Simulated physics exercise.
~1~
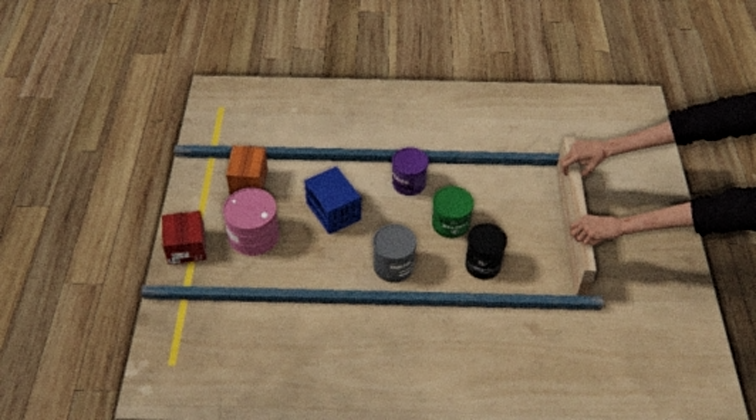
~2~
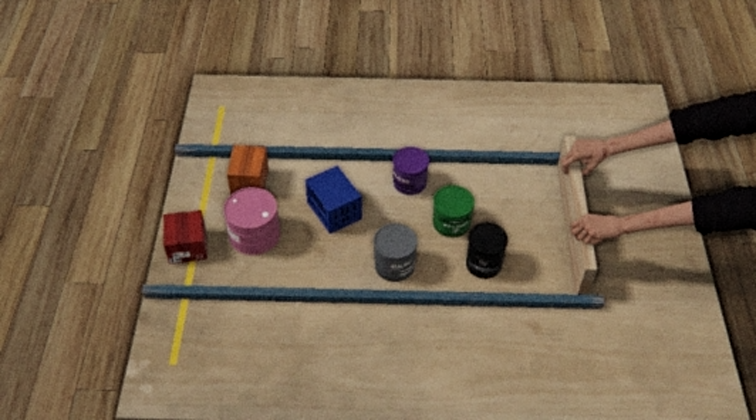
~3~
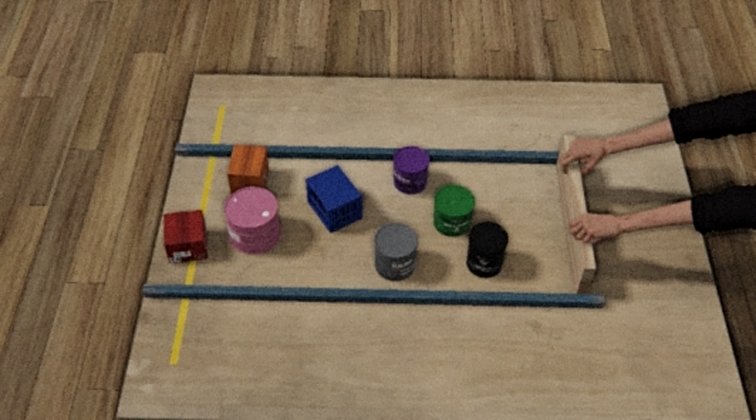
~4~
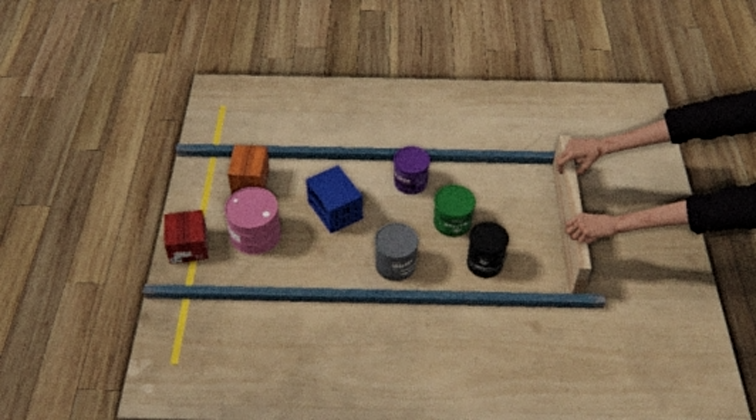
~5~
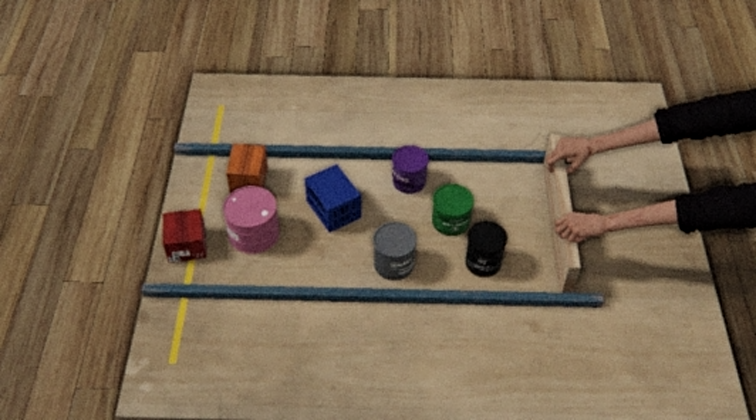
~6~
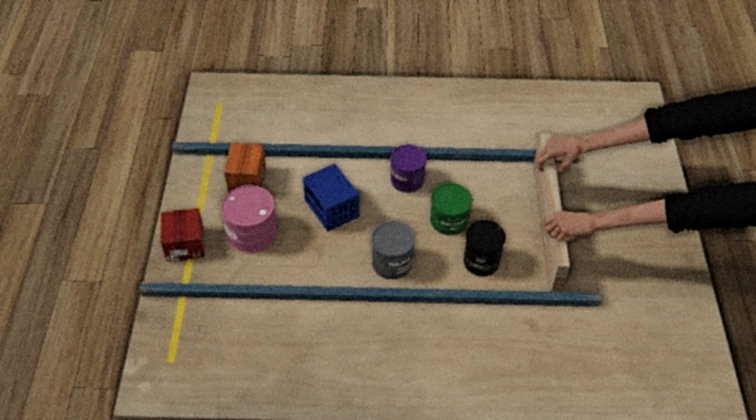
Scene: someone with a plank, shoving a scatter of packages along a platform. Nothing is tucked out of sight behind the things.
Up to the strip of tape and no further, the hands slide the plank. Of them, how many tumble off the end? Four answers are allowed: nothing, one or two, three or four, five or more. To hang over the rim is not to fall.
Five at least fall.
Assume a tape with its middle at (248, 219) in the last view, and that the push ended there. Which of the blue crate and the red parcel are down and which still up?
The blue crate survives, the red parcel goes over.
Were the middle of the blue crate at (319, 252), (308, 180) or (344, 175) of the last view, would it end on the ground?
At the three spots, the blue crate tips over, tips over and tips over.
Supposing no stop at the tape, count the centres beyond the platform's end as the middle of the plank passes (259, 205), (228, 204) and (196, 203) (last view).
Place by place: 1, 1 and 5.
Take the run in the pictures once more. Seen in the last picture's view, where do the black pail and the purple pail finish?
The black pail comes to rest close to (170, 239), while the purple pail rests close to (188, 159).
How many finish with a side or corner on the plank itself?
Counting them up gives 3.
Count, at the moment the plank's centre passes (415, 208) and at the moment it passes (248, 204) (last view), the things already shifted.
At the first place 4, at the second 8.
Soon after, none off yet; red parcel at rest near (183, 235); orange box at rest near (246, 169); pink canister at rest near (250, 219).
After that, none off yet; red parcel at rest near (183, 235); orange box displaced a little near (241, 166); pink canister displaced a little near (239, 218).
In the end, the number that fall off is five or more; gone, grey pail, blue crate, pink canister, orange box and red parcel.
